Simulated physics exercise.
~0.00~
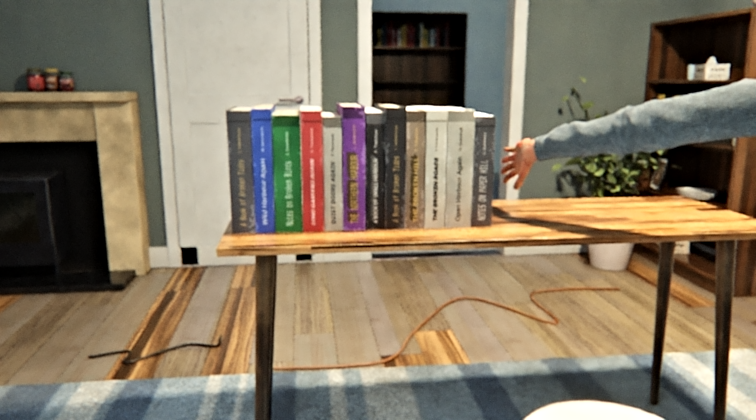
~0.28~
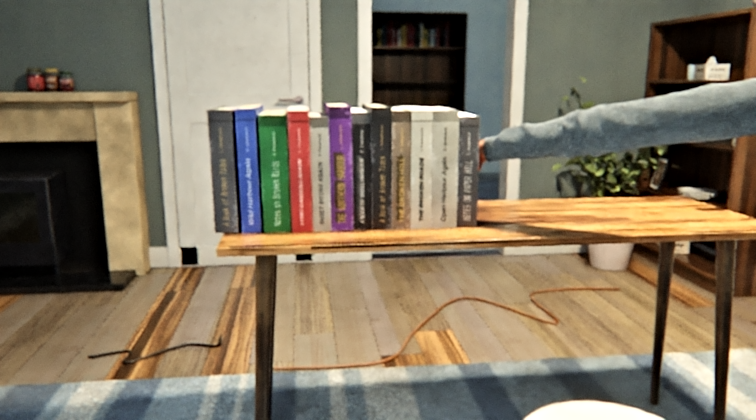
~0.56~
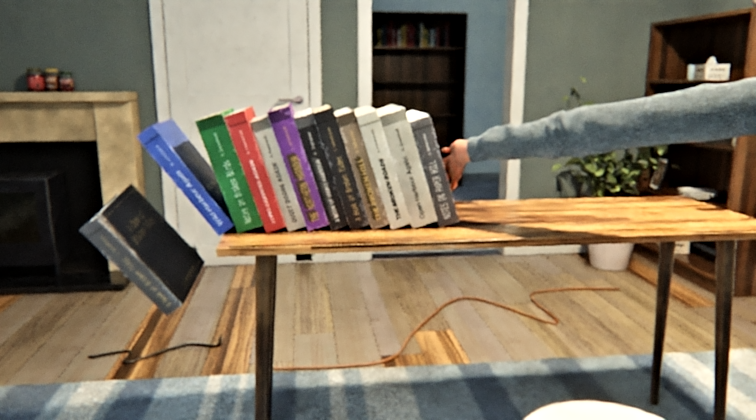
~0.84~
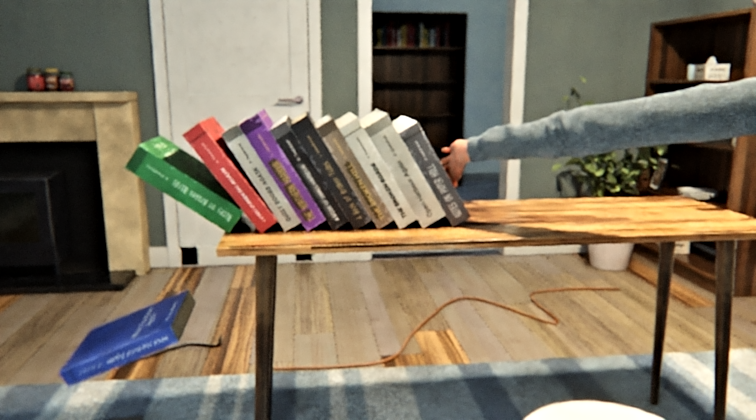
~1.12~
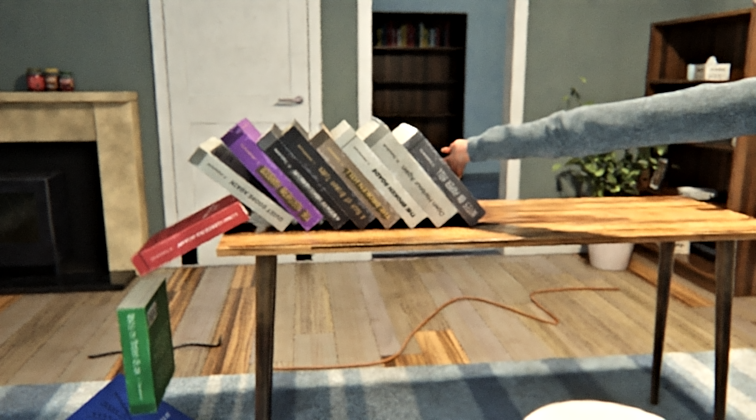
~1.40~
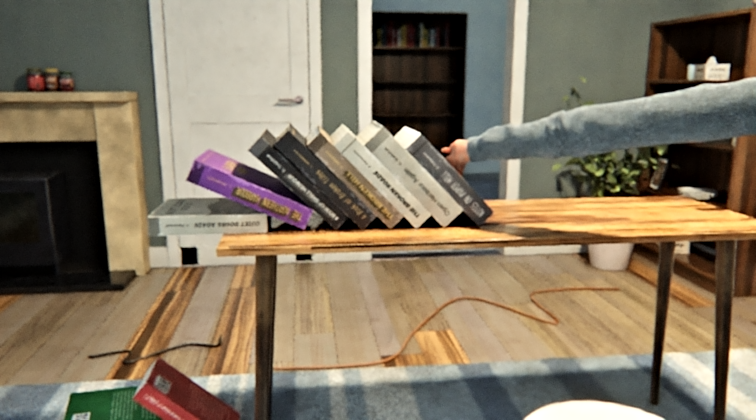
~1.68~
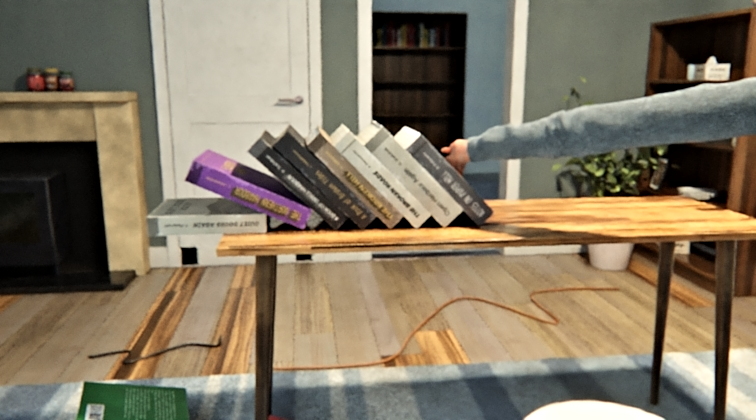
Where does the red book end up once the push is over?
It ends up off the table, having gone over the left edge after the green book.
A row of upright books slides left along a wooden table as a hand in a blue sleeve pushes from the right. The dark book at the left end goes over the edge first, while the others begin to lean. The blue book drops after it, then the green one tips off and the red one follows it down. Next in line, a pale grey book settles flat, jutting past the edge, with the purple book slanted low on top of it. The remaining books rest in a leftward lean on the table, the hand still against the last one.
